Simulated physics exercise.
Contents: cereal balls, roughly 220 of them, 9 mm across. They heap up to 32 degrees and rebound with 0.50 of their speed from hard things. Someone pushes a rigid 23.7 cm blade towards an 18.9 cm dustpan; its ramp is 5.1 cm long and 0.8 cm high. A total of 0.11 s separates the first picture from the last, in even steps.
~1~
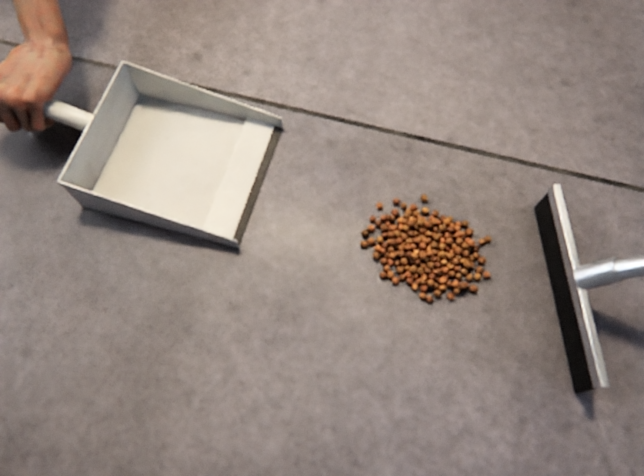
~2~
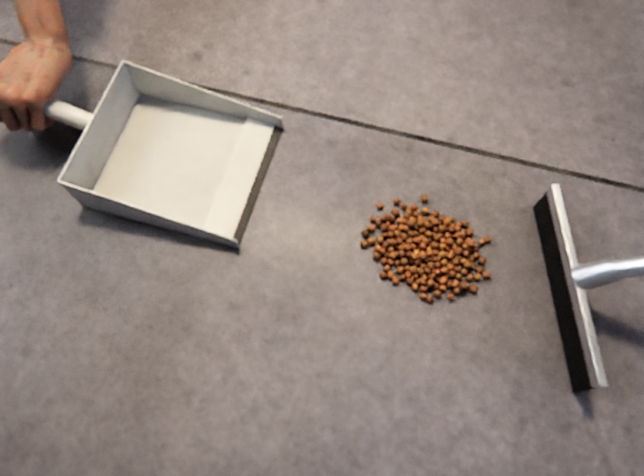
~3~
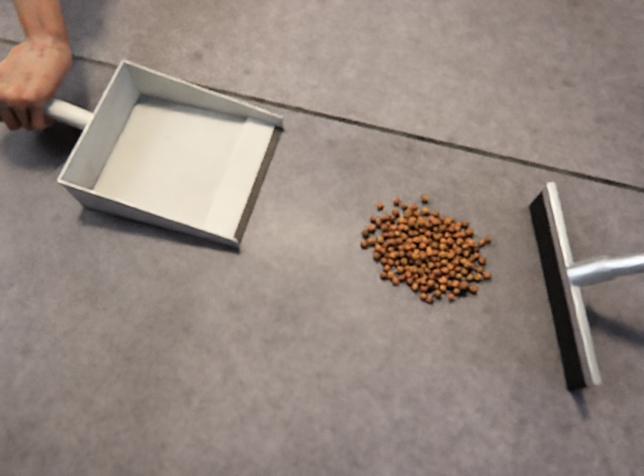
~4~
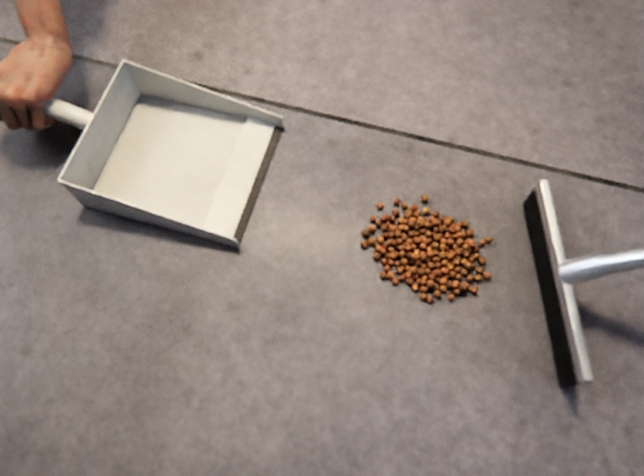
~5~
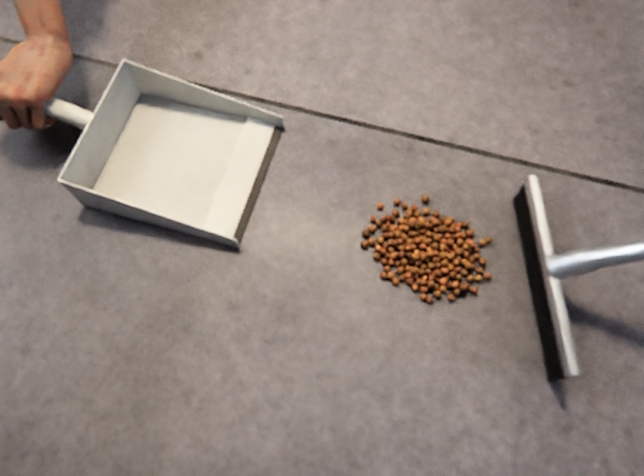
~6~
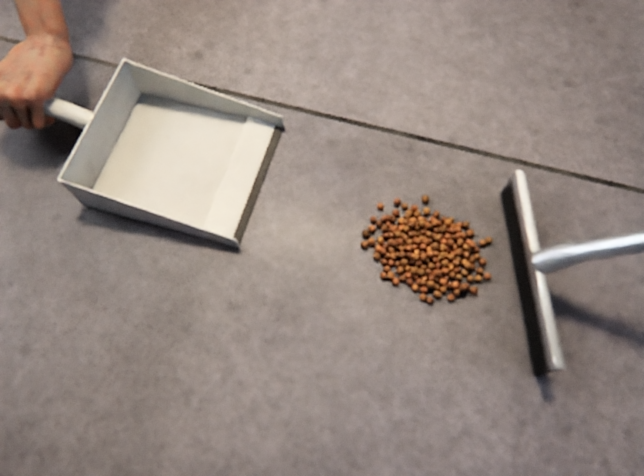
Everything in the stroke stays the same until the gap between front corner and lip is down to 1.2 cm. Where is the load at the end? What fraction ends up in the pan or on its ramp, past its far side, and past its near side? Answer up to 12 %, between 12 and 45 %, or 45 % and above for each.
In the pan or on its ramp: Between 12 and 45 %; past the pan's far side: Up to 12 %; past the pan's near side: Between 12 and 45 %.
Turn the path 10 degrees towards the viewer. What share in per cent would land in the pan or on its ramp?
Around 30 %.
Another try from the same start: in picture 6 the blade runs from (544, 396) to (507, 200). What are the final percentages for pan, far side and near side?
You'd see pan at 5, far at 0 and near at 60.
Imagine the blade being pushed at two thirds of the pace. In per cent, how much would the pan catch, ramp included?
About 10 per cent.
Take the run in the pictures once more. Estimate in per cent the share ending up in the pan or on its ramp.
That works out at about 25 percent.
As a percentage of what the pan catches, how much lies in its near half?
Share: Approx. 40 %.
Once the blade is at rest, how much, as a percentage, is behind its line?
I'd put it near 10 in a hundred.
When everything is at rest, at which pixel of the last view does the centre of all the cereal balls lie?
When it all comes to rest, the middle is near (260, 217).
Then, 0.21 s after the last picture, middle of the blade 20 cm from the lip; 0 % over the lip, far side 0 %, near side 15 %.
Then, 0.34 s after the last picture, middle of the blade 10 cm from the lip; 0 % over the lip, far side 0 %, near side 25 %.
Then, 0.60 s after the last picture, middle of the blade 5 cm from the lip; 25 % over the lip, far side 0 %, near side 30 %.
In the end, pan 25 %, far side 0 %, near side 30 %, in front of the lip or behind the blade 45 %.
